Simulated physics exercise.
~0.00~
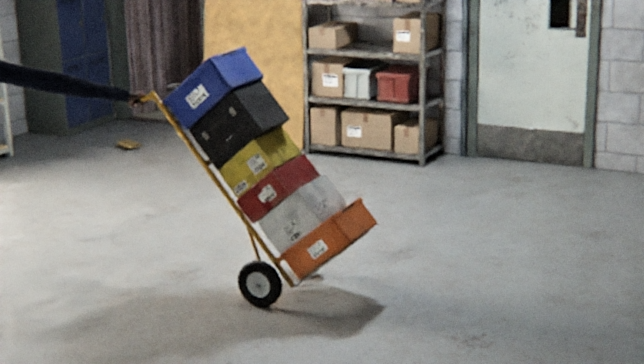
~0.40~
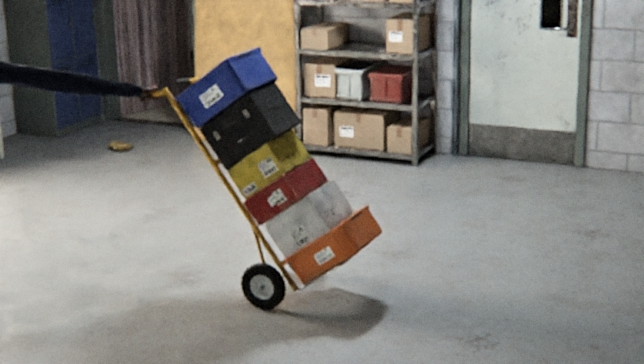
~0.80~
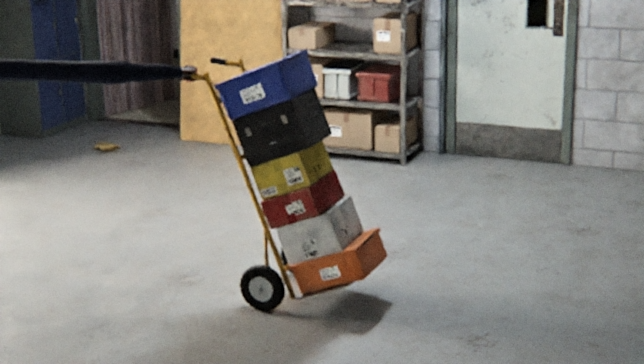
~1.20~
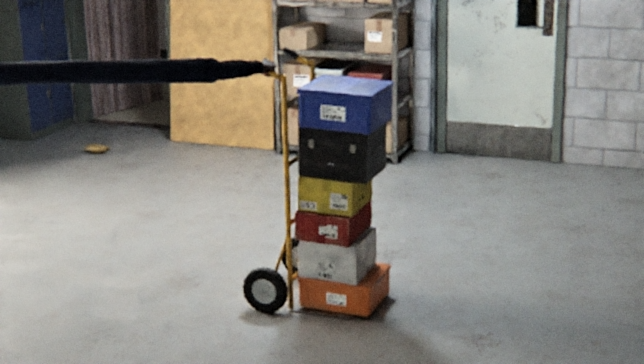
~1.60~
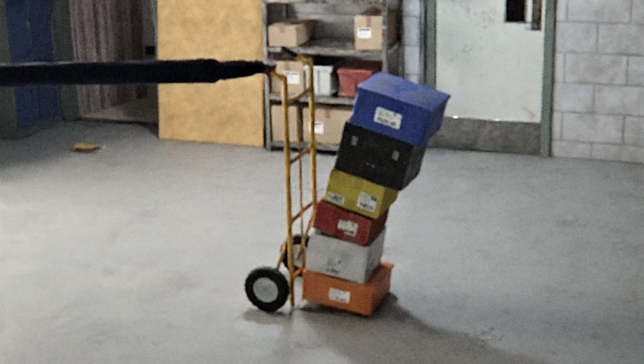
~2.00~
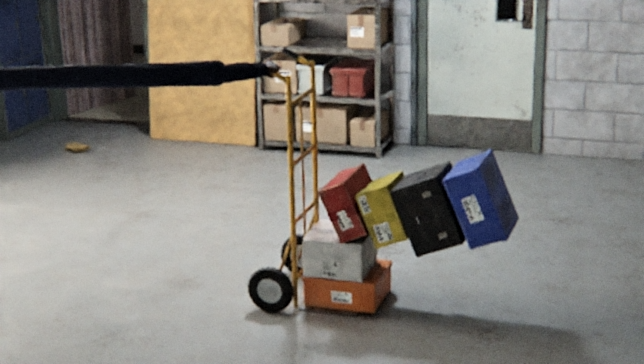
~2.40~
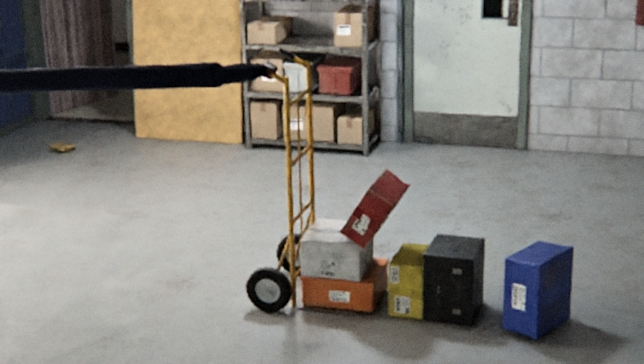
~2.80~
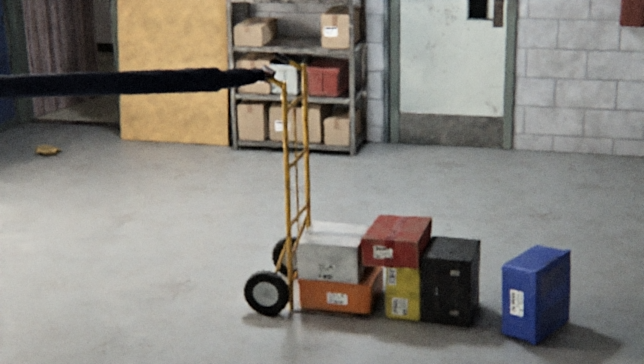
Stacked colourful boxes tipping off a yellow hand truck as a dark arm swings it upright, four toppling right, two staying.
